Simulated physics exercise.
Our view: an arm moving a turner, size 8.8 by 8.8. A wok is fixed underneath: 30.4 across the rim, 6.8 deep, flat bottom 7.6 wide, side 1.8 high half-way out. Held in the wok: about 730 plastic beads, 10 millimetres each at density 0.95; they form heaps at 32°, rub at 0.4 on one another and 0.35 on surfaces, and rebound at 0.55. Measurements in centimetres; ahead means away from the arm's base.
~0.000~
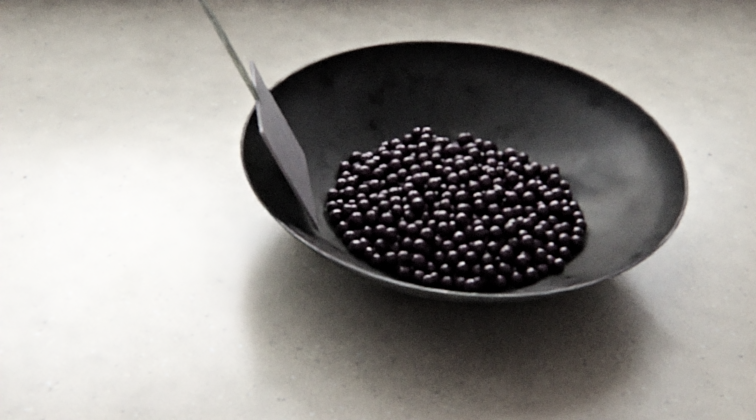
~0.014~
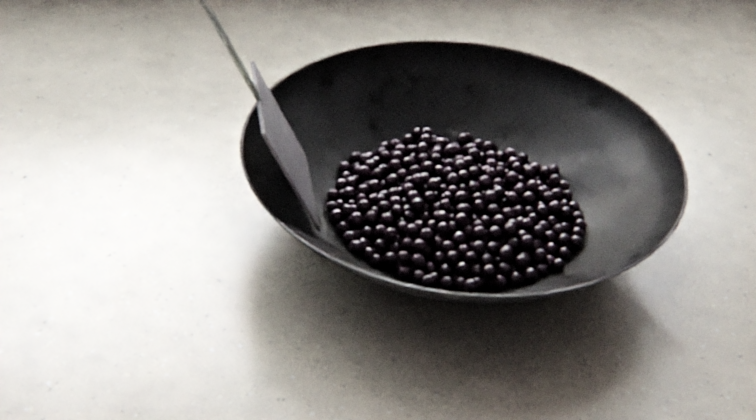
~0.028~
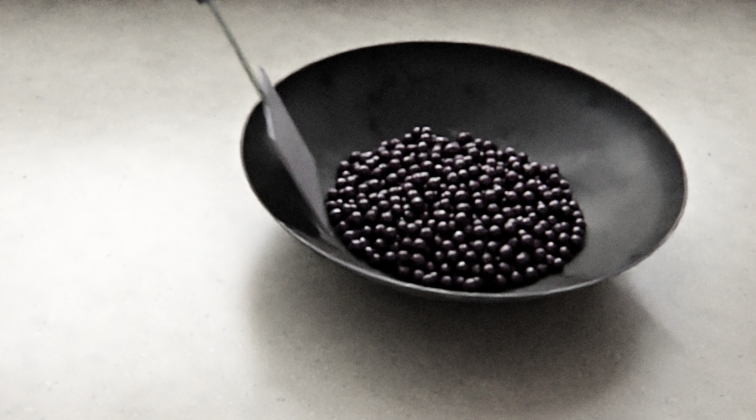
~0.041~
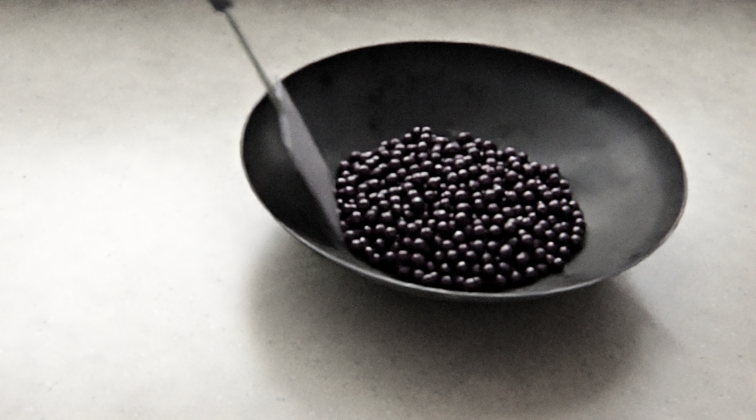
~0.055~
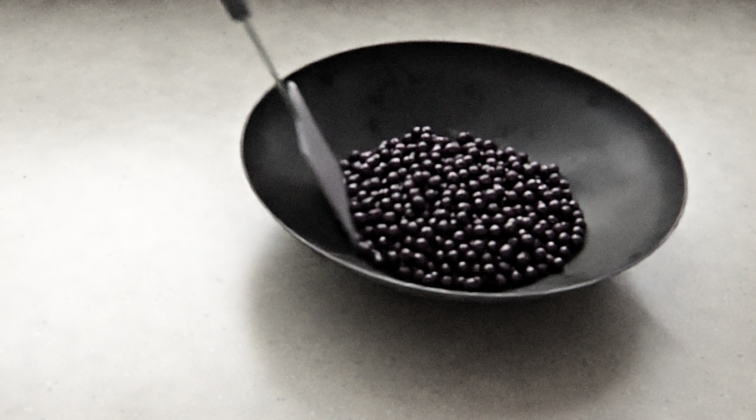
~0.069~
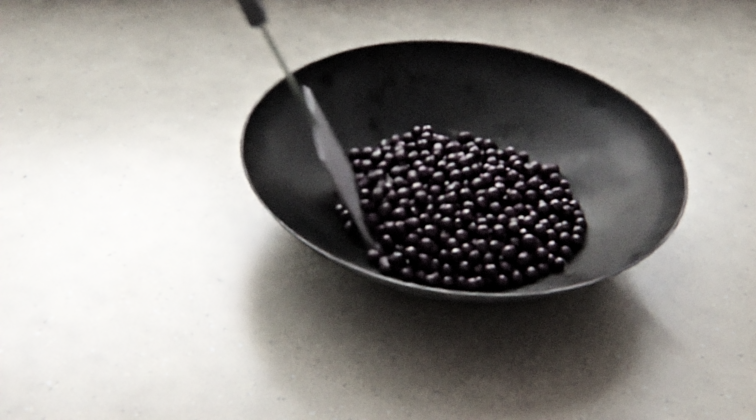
The clip opens on a dark, wide wok holding a heap of small, shiny dark beads, with a grey turner leaning inside its left rim. After barely moving at first, the turner slides a short way right into the heap's left edge, nudging a few beads while the rest stay nearly still.
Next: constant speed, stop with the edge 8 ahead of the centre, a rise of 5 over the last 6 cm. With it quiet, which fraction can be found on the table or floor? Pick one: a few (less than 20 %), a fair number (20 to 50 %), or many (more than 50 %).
A few, less than 20 %.
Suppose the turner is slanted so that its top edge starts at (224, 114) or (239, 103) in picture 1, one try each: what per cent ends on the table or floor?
Roughly 20% and 15%.
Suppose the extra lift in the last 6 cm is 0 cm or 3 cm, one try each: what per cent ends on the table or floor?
Try one gives about 10 in a hundred, try two about 15 in a hundred.
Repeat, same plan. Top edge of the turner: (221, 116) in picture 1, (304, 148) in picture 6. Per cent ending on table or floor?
It works out to about 30 %, more or less.
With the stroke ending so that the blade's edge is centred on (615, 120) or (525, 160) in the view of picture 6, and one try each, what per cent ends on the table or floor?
I'd say some 25 per cent, then some 0 per cent.
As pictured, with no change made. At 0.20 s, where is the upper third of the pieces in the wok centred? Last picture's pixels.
Near (553, 170).
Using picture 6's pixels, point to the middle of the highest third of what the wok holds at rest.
Somewhere around (579, 182) in the last picture.
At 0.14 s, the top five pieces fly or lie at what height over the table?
Roughly 6 cm.
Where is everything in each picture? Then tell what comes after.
The first frame shows turner top edge at (256, 95), sloping 64°; upper third of the load around (459, 198), from x 335 to 580, top at y 135; 727 in the wok.
The second frame shows turner top edge at (257, 96), sloping 64°; upper third of the load around (459, 198), from x 335 to 580, top at y 135.
The third frame shows turner top edge at (266, 101), sloping 64°; upper third of the load around (459, 198), from x 330 to 580, top at y 135.
The fourth frame shows turner top edge at (281, 109), sloping 64°; upper third of the load around (459, 198), from x 330 to 580, top at y 135.
The fifth frame shows turner top edge at (297, 116), sloping 64°; upper third of the load around (458, 197), from x 335 to 580, top at y 135.
The sixth frame shows turner top edge at (313, 121), sloping 64°; upper third of the load around (452, 194), from x 340 to 580, top at y 130; 727 in the wok.
After 0.14 s, sloping 64°, highest piece 6 above the table; 727 in the wok.
After 0.20 s, sloping 64°, highest piece 7 above the table; 727 in the wok.
After 0.44 s, sloping 64°, highest piece 8 above the table; 630 in the wok, 53 on the table or floor, 44 on the blade or in flight.
After 1.49 s, sloping 64°, highest piece 6 above the table; 630 in the wok, 97 on the table or floor.
At rest, 630 in the wok, 97 on the table or floor. That is 13 % on the table or floor.
